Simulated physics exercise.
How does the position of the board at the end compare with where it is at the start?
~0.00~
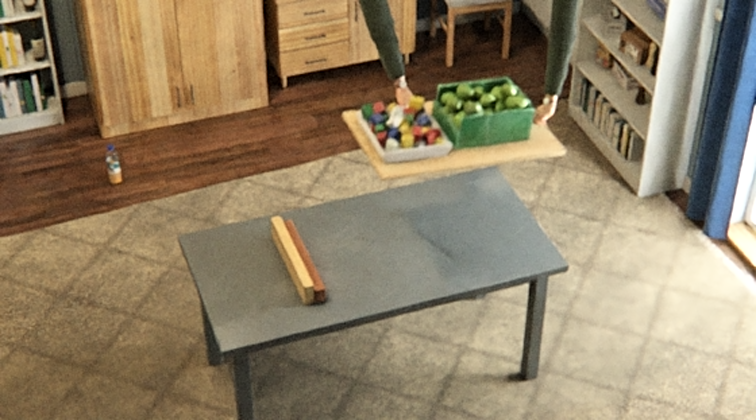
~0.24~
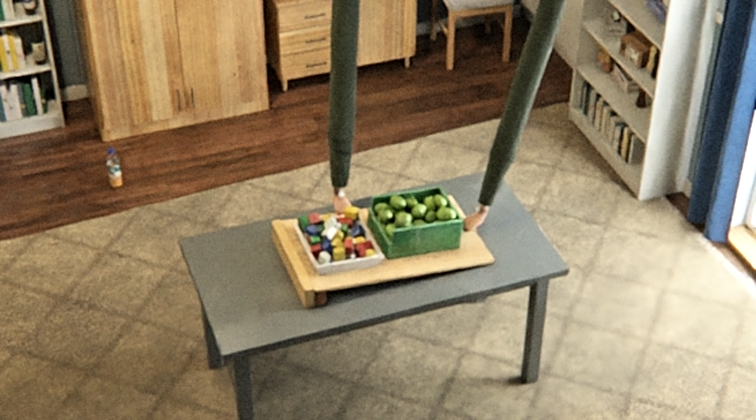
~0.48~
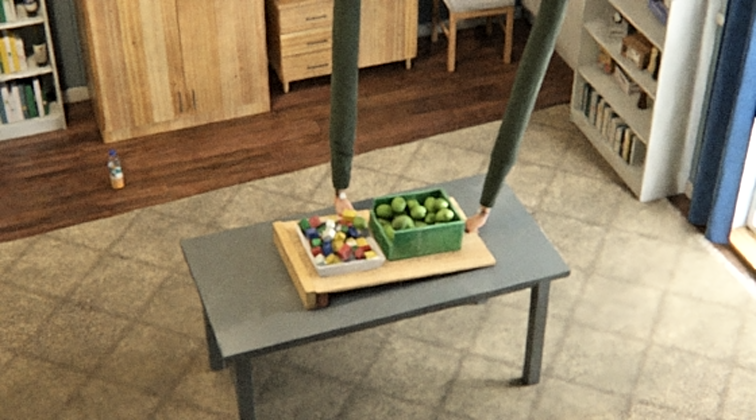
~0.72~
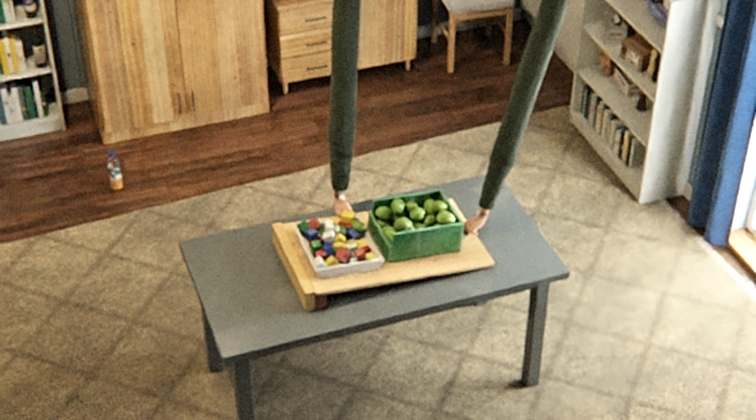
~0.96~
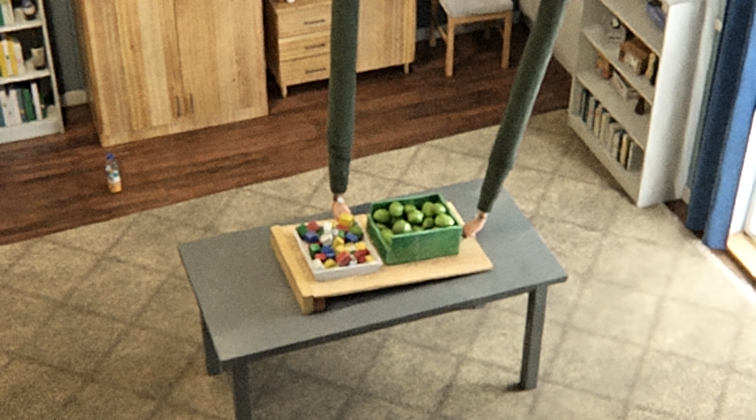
At the start the board is held in the air beyond the table, and by the end it is lower and further left, resting on the table with its left end over the wooden strips.
